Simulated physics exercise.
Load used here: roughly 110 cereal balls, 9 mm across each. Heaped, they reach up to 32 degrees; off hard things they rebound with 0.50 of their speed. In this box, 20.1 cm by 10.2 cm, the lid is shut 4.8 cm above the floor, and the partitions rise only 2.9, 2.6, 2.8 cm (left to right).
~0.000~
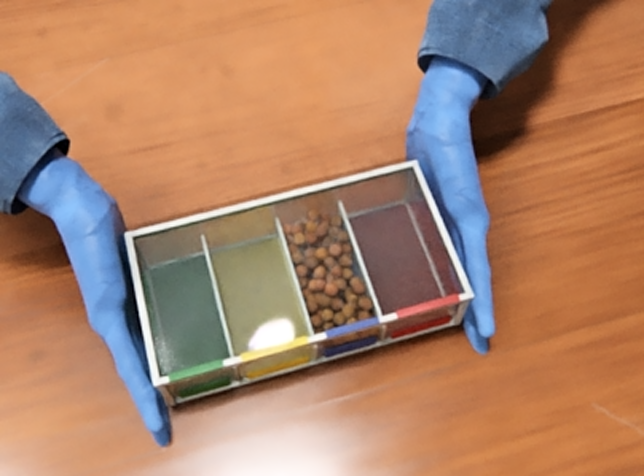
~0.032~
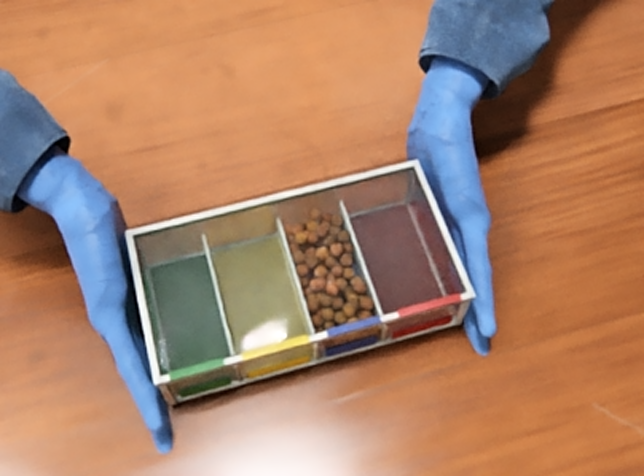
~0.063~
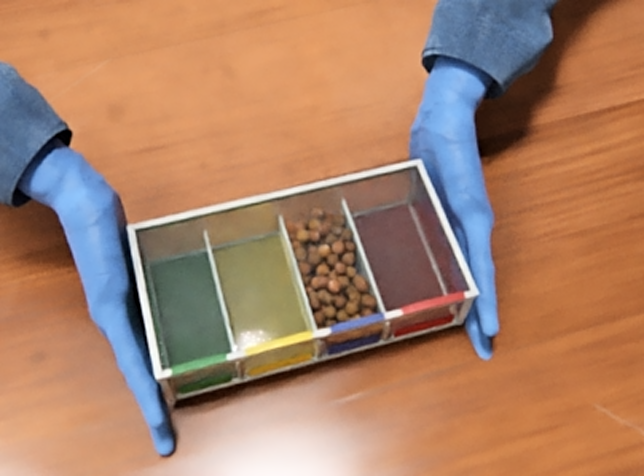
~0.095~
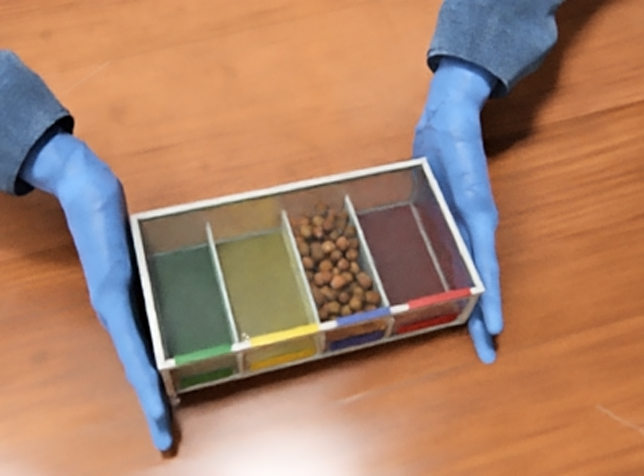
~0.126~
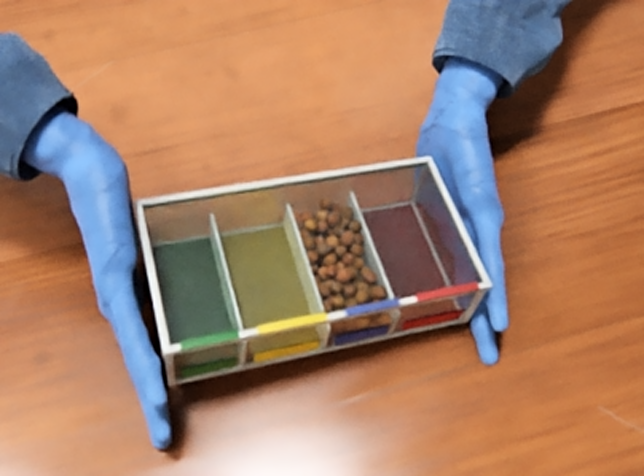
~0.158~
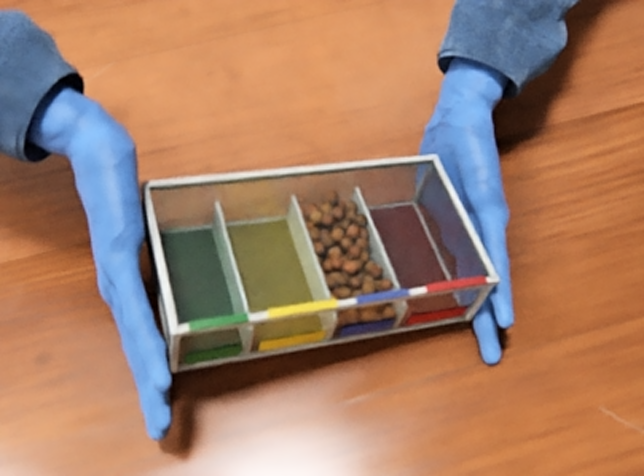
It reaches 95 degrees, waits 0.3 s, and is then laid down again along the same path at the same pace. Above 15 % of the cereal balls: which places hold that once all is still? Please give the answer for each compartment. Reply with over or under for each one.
Red: Over, blue: Over, green: Under, yellow: Under.
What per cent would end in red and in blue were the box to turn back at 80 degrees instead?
Shares: Red 35 and blue 65, per cent.
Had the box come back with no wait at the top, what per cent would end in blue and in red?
Blue 40, red 60.
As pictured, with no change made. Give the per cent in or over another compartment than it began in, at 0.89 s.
About 60 percent.
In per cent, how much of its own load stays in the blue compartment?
20 per cent, roughly.
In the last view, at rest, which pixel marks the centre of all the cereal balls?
Resting centre estimate: Around (391, 233).
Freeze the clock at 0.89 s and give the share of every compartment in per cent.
Red 60; blue 40; green 0; yellow 0.
Then, at 0.89 s, tilt 95 degrees; red 60 %, blue 40 %.
After 1.38 s, tilt 52 degrees; red 75 %, blue 25 %.
Then, at 1.93 s, tilt 0 degrees; red 75 %, blue 25 %.
By 2.3 s all is still; red 75 %, blue 25 %, green 0 %, yellow 0 %.
